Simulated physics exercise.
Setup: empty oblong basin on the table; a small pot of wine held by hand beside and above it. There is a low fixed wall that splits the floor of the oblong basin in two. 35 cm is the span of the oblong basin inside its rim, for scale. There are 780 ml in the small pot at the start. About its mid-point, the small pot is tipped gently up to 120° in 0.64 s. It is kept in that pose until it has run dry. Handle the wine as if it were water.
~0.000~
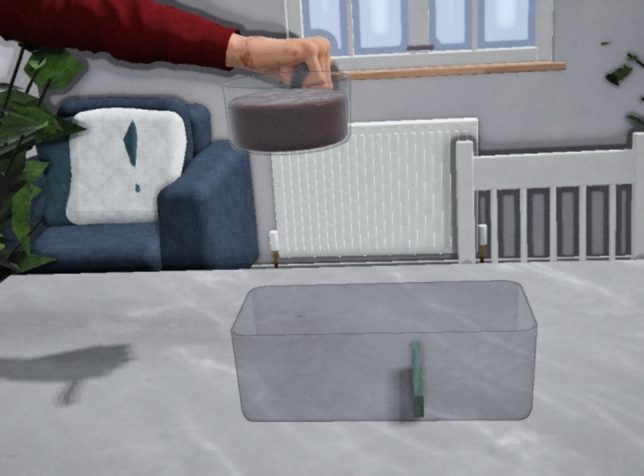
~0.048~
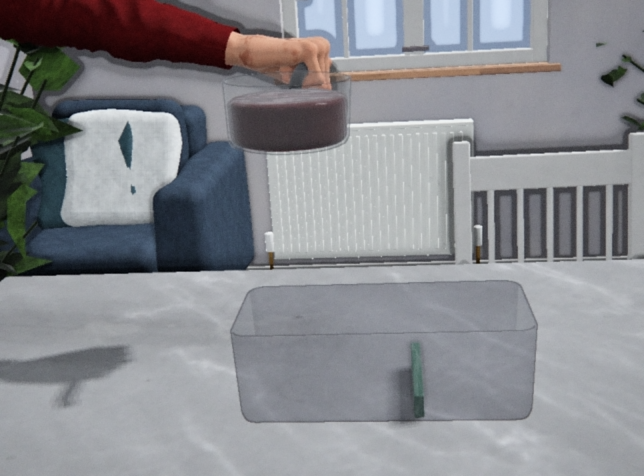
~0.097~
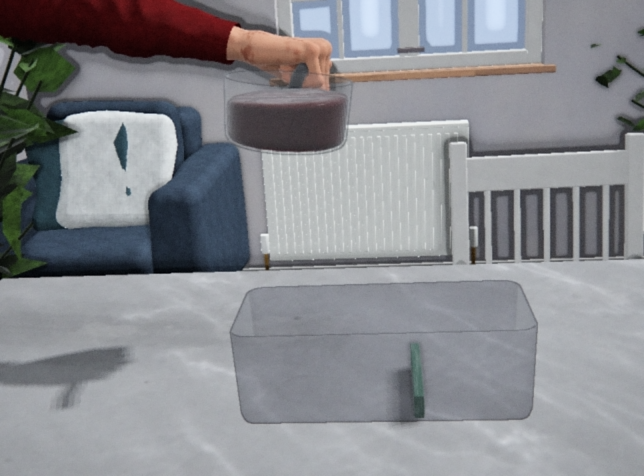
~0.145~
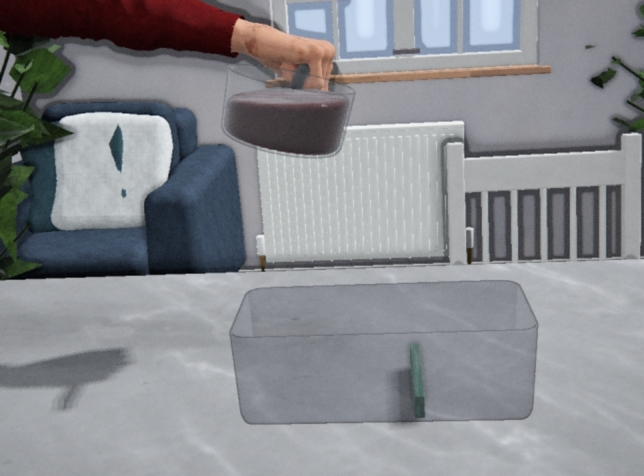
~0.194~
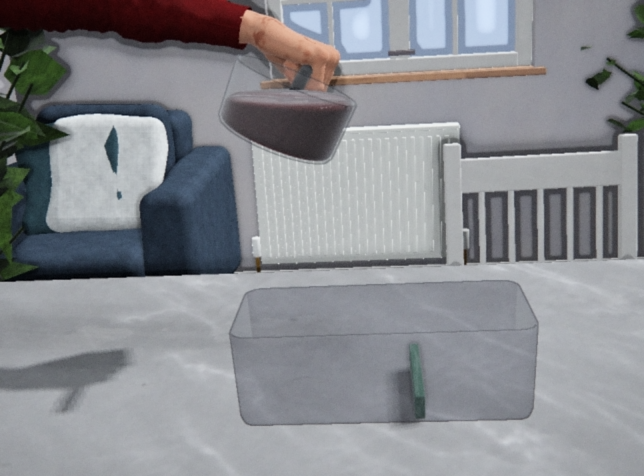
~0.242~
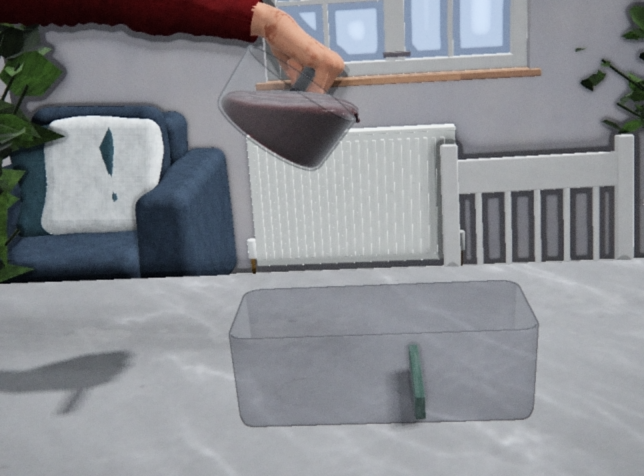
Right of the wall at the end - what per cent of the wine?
Near 44 per cent.
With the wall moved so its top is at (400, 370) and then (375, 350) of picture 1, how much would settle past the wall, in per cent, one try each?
One try each: Around 55 percent and then around 75 percent.
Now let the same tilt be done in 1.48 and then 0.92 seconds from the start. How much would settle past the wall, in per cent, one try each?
I'd expect close to 55 per cent and then close to 55 per cent.
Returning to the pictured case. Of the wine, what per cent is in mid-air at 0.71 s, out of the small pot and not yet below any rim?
Close to 10 per cent.
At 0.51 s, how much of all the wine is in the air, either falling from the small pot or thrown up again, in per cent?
Around 70 in a hundred.
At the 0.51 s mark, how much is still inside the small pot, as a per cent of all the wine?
Some 16 % of it is still there.
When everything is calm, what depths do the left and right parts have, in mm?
Final levels - left approx 12 mm, right approx 18 mm.
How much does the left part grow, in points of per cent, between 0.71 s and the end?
It comes to some 12 per cent.
By 0.51 s the tilt is 108° and 16 per cent is still to pour, 3 is left of the wall and 12 right of it.
By 0.71 s the tilt is 120° and 1 per cent is still to pour, 41 is left of the wall and 47 right of it.
By 0.92 s the tilt is 120° and 0 per cent is still to pour, 51 is left of the wall and 43 right of it.
By 1.14 s the tilt is 120° and 0 per cent is still to pour, 52 is left of the wall and 44 right of it.
At rest 52 per cent lies left of the wall, 44 right of it and 4 outside.
